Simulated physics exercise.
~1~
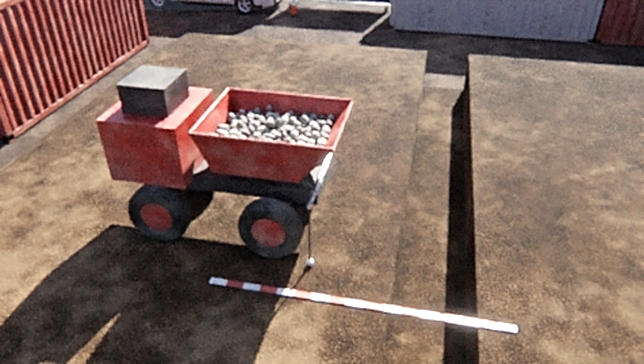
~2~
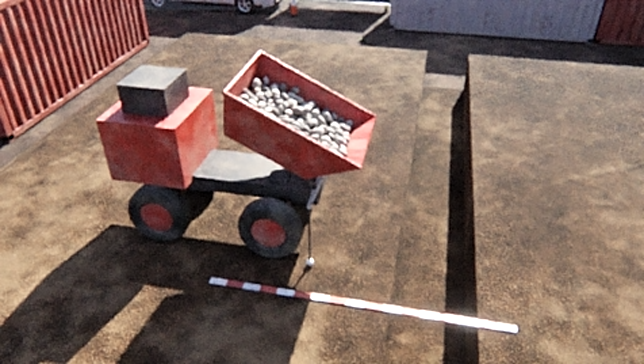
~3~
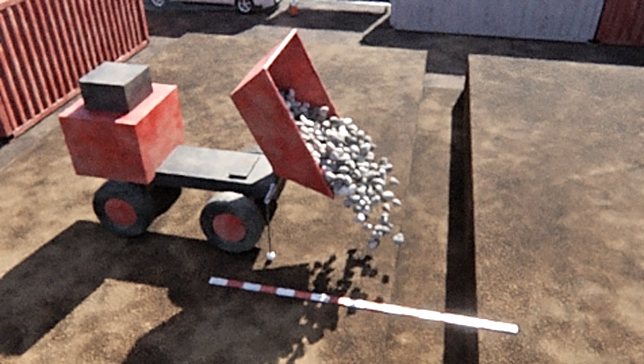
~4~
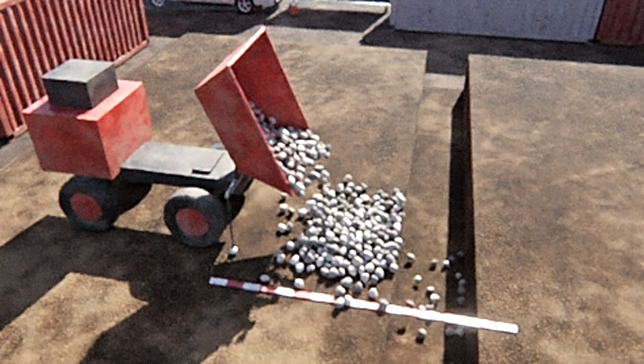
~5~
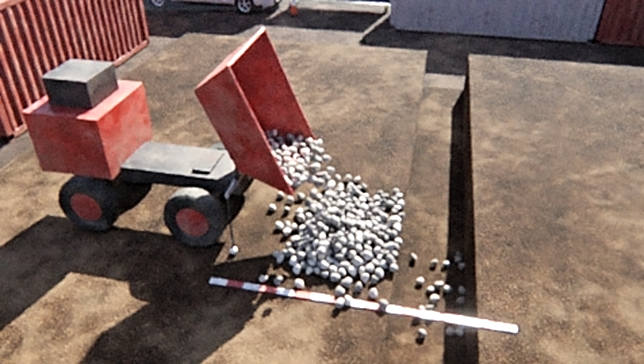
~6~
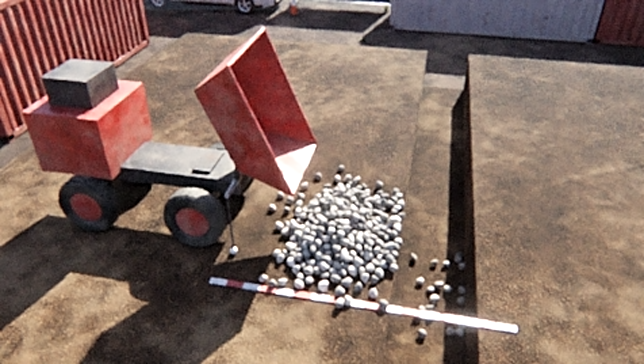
A red dumper loaded with pale, rounded stones stands on brown ground, short of a dark trench and beside a red and white striped pole. Its skip begins to tip toward the right, with the stones still inside. As the skip rises steeply, the machine rolls a little to the left and the stones pour over the lower edge. They pile up on the ground, while a few scatter to the trench. The machine stops and the rest slide out, leaving the raised skip empty above a broad heap short of the trench.
